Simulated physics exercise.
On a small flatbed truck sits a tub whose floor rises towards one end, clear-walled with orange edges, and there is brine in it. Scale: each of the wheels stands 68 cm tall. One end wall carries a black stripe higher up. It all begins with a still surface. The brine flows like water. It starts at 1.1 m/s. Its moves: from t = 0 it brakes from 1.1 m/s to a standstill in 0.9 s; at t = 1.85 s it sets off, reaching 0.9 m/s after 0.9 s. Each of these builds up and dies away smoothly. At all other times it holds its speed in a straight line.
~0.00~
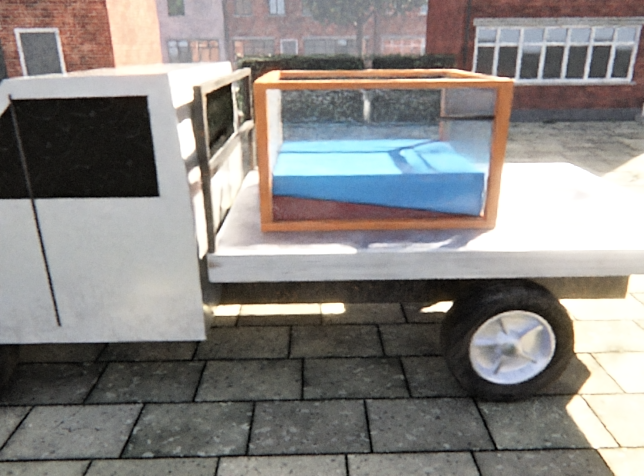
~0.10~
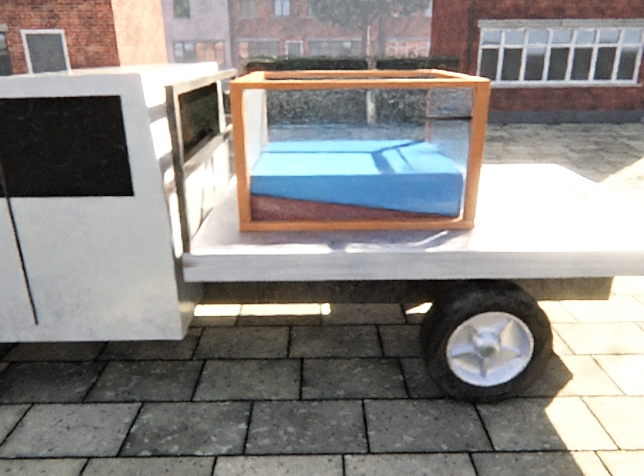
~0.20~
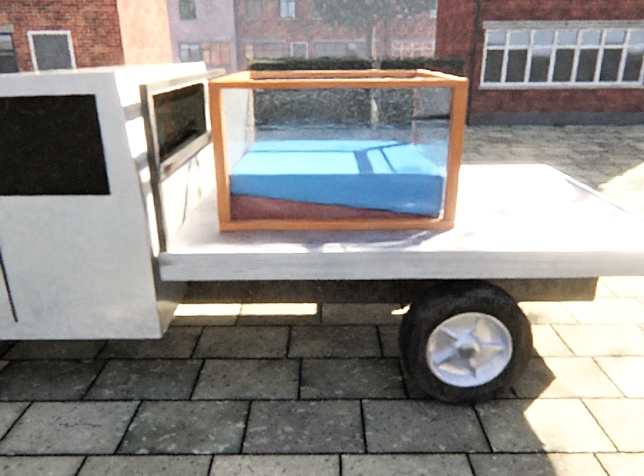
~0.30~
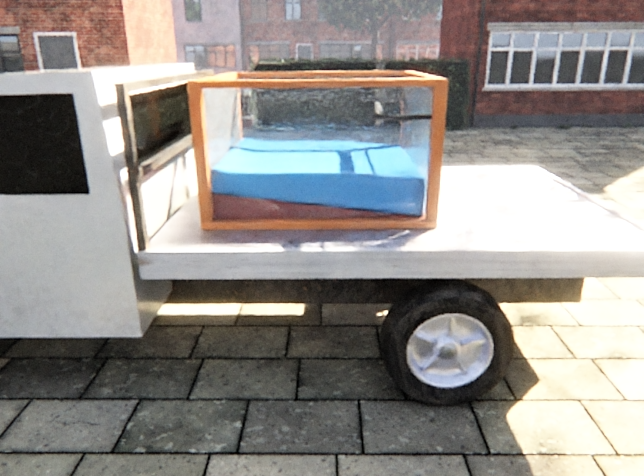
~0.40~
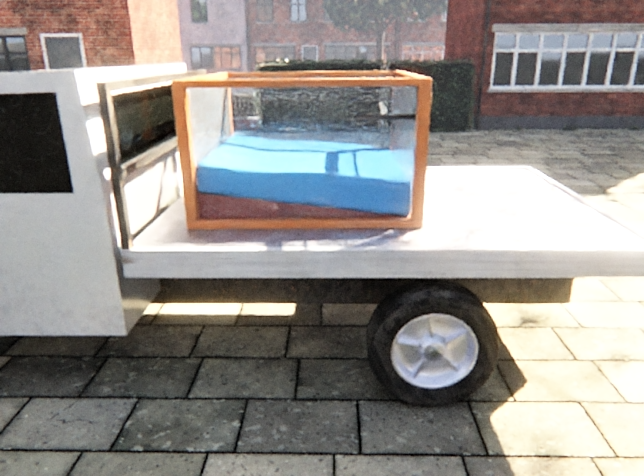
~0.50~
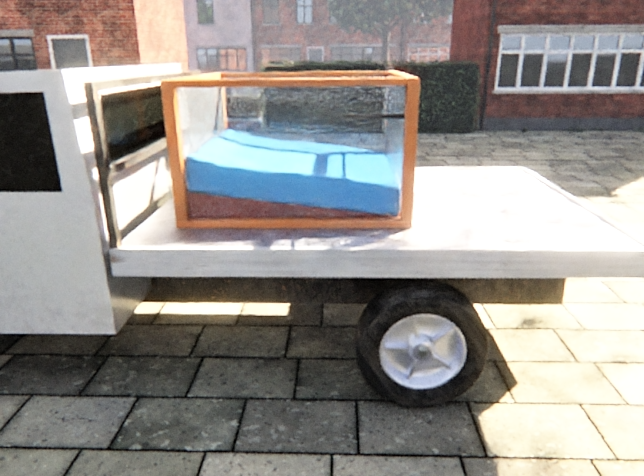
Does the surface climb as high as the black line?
The wave falls short.
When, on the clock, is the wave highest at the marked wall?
At about 1.6 s.
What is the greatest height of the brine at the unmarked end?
It peaks near 45 cm.
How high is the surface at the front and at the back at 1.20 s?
About 30 cm in front and 16 cm behind.
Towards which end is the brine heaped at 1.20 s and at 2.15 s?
Towards the front, then the back.
By 1.20 s front 30 cm, middle 28 cm, back 16 cm above the lowest part of the floor; no loss so far.
By 2.15 s front 15 cm, middle 31 cm, back 25 cm above the lowest part of the floor; no loss so far.
By 3.25 s front 22 cm, middle 27 cm, back 22 cm above the lowest part of the floor; no loss so far.
By 5.74 s the waves are smaller; the highest at the back wall was 51 cm, at 1.60 s, against a line at 54 cm.
